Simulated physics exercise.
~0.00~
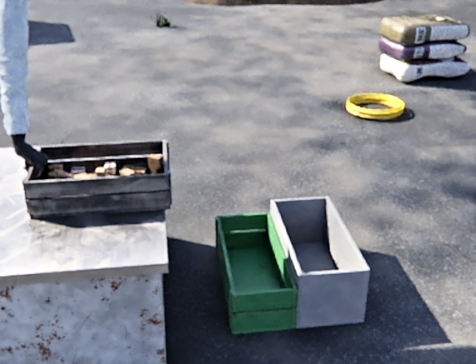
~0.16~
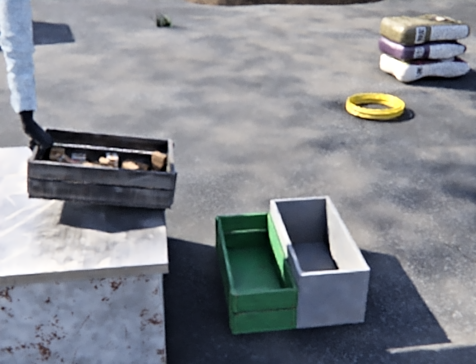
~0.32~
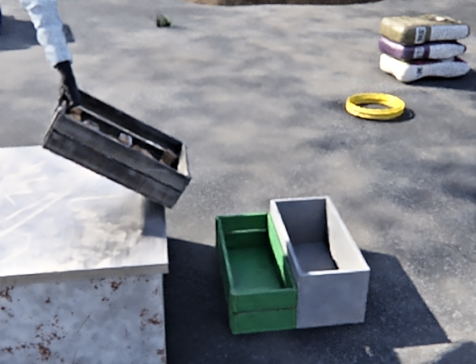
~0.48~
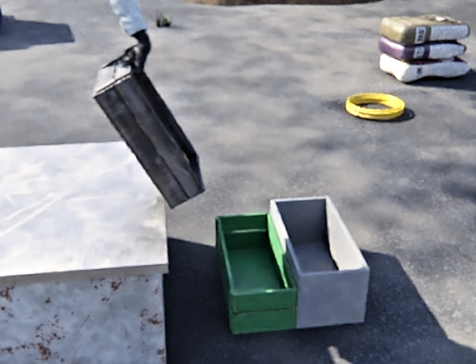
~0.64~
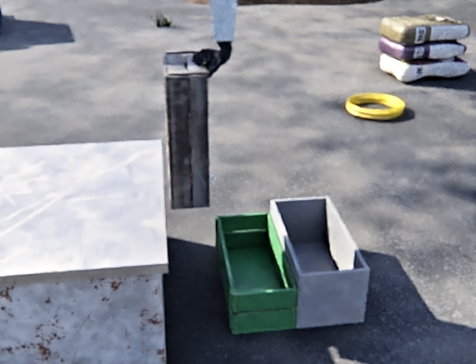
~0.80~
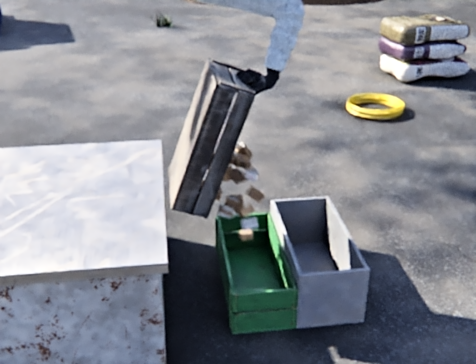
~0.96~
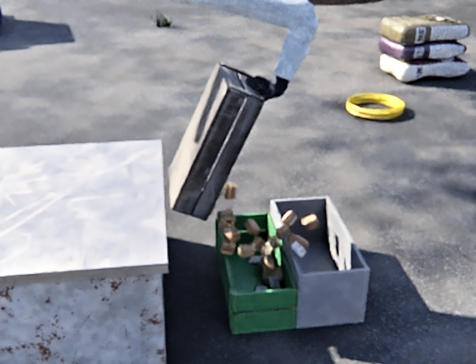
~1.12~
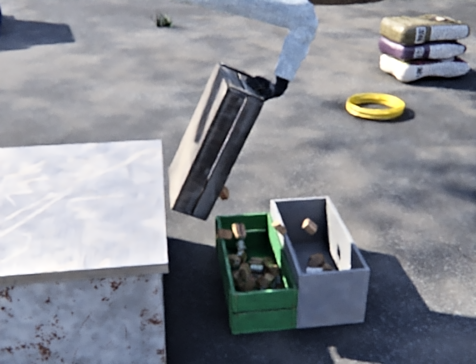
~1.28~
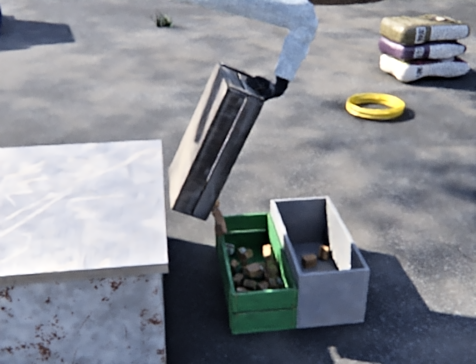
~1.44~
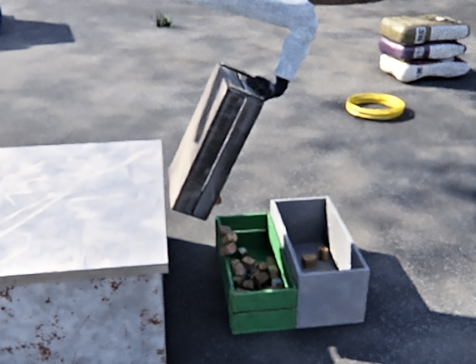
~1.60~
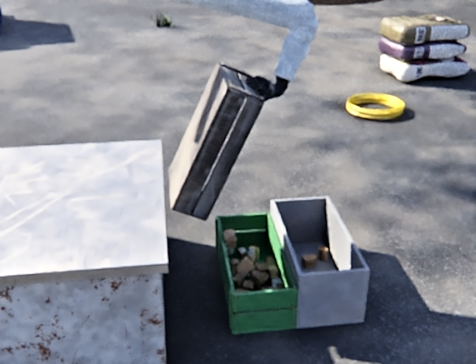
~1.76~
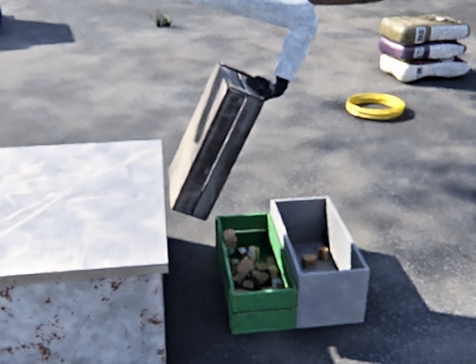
At the start, a gloved hand grips a black tote of small brown pieces on a worn bench top, with an empty green tub and grey tote side by side on the pavement to the right. The hand lifts the black tote and swings it rightward, tipping it steadily until it stands on end. It tilts further, and the pieces tumble out towards the green tub. Most drop into the green tub while a few bounce across into the grey tote. The black tote is then held still, tilted above, as the pieces settle, leaving the green tub holding far more.
